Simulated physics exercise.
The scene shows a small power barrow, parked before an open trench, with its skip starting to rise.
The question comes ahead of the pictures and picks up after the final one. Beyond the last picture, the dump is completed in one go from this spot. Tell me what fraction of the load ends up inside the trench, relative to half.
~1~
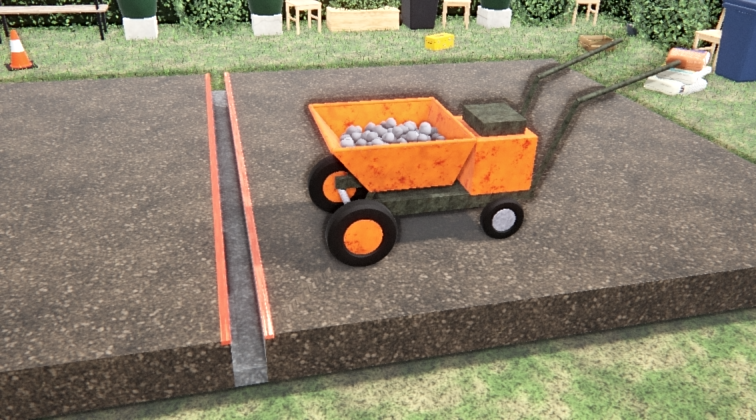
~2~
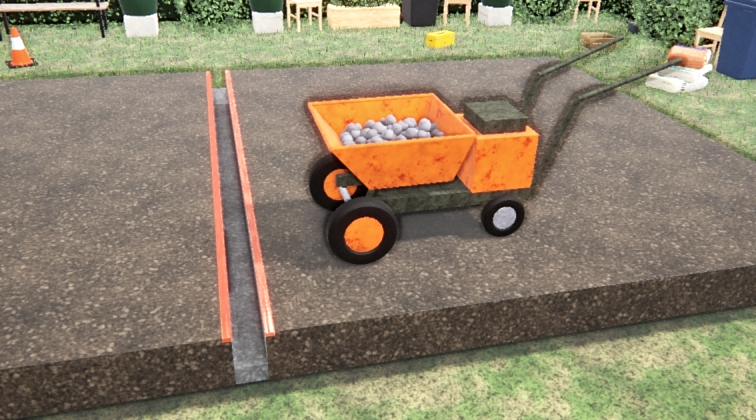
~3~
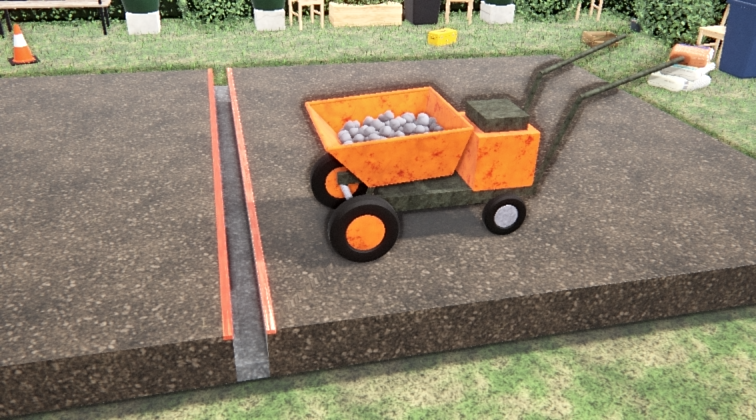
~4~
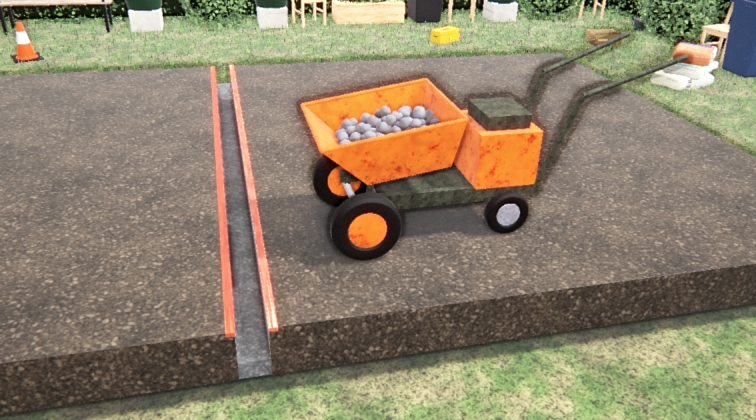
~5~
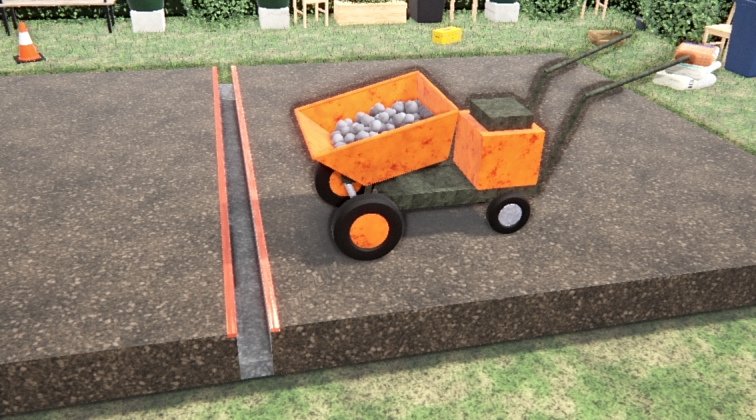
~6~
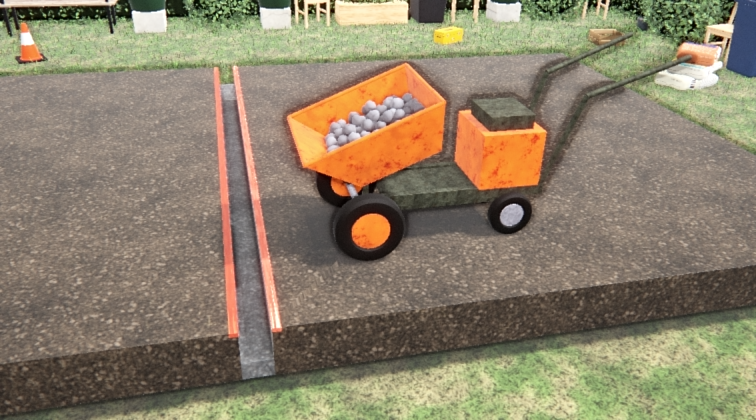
The trench is going to be left with upwards of half the load.
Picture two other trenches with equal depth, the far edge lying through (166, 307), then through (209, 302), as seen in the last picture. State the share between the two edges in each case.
Result, try 1: 100 in a hundred; try 2: 100 in a hundred.
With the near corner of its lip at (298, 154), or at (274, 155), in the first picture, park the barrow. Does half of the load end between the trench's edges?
First attempt: Short of half; second attempt: Short of half.
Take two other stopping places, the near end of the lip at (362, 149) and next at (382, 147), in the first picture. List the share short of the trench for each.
First spot 30 per cent, second spot 50 per cent.
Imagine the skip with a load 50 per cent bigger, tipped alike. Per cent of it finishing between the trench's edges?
Around 50 percent of it.
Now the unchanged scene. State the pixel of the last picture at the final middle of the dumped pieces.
Close to (241, 247) in the last picture.
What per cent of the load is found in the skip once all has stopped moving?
Roughly 0 per cent.
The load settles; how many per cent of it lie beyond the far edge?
I'd say around 25 per cent of the load.
Soon, skip tipped steeply; all in the skip.
A while on, skip tipped right over; about half in the skip; about a third in or heaped over the trench; a small part beyond it.
Towards the end, skip tipped right over; a stray few in the skip; a small part short of the trench; about two thirds in or heaped over the trench; about a quarter beyond it.
Finally, skip tipped right over; a stray few in the skip; a small part short of the trench; about two thirds in or heaped over the trench; about a quarter beyond it.
